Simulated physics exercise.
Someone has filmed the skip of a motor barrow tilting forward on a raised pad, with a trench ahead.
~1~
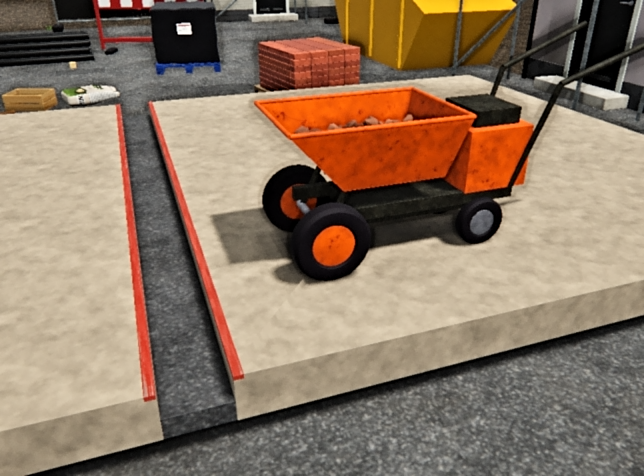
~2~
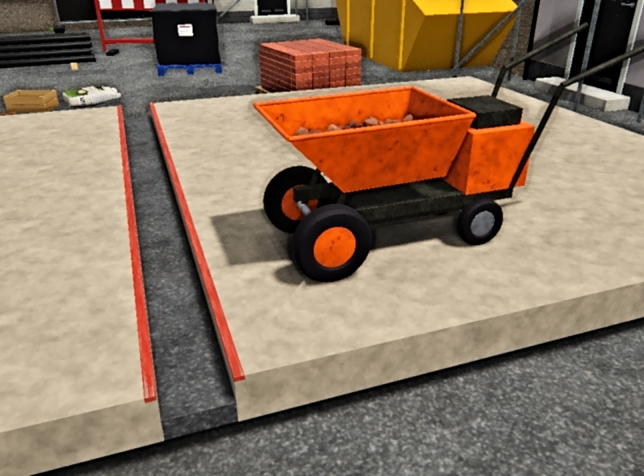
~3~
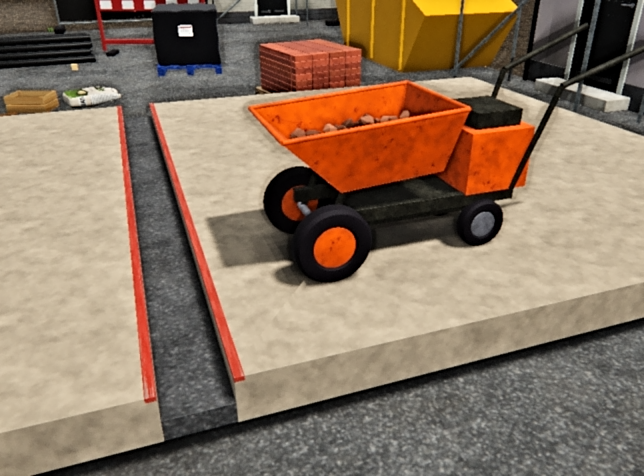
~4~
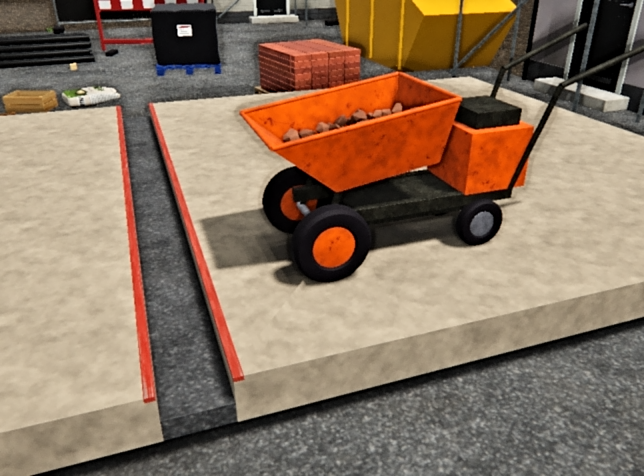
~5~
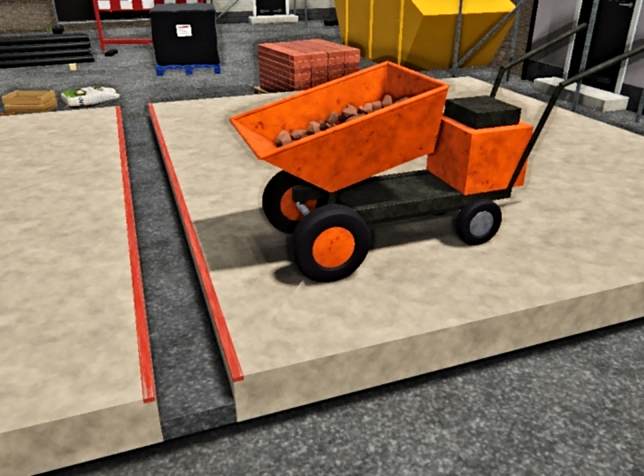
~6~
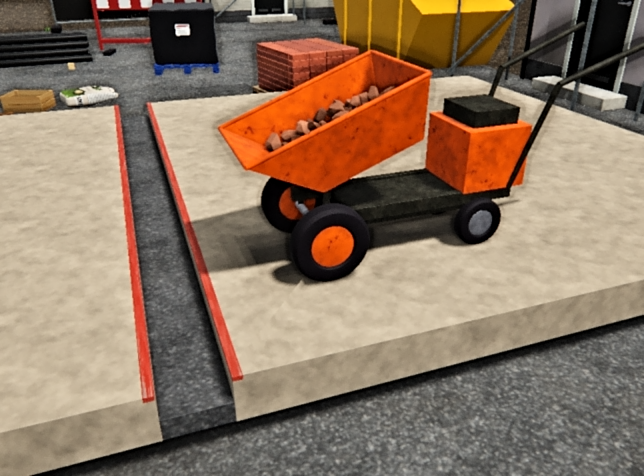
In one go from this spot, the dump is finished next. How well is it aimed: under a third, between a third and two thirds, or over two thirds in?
Caught: Above two thirds.
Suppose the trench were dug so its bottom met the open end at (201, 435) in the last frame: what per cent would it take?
That would give roughly 100 percent.
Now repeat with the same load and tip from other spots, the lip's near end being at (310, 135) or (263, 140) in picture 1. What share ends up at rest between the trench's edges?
Roughly 70 per cent, and 70 per cent.
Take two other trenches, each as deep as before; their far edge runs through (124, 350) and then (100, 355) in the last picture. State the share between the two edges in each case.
The first case gives around 100 percent, and the second around 100 percent.
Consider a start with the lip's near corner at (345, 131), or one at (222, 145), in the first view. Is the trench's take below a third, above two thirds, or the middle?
The first stop gives in the middle band, while the second gives under a third.
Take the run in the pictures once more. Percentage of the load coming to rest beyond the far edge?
About 5 per cent.
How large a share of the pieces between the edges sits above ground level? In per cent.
Estimate: Around 25 %.
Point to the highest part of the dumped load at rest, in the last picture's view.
Near (180, 278).
Soon, skip tipped steeply; all in the skip.
A while on, skip tipped right over; most in the skip; a small part in or heaped over the trench.
Towards the end, skip tipped right over; a small part in the skip; a stray few short of the trench; most in or heaped over the trench; a small part beyond it.
Finally, skip tipped right over; a small part in the skip; a stray few short of the trench; most in or heaped over the trench; a small part beyond it.
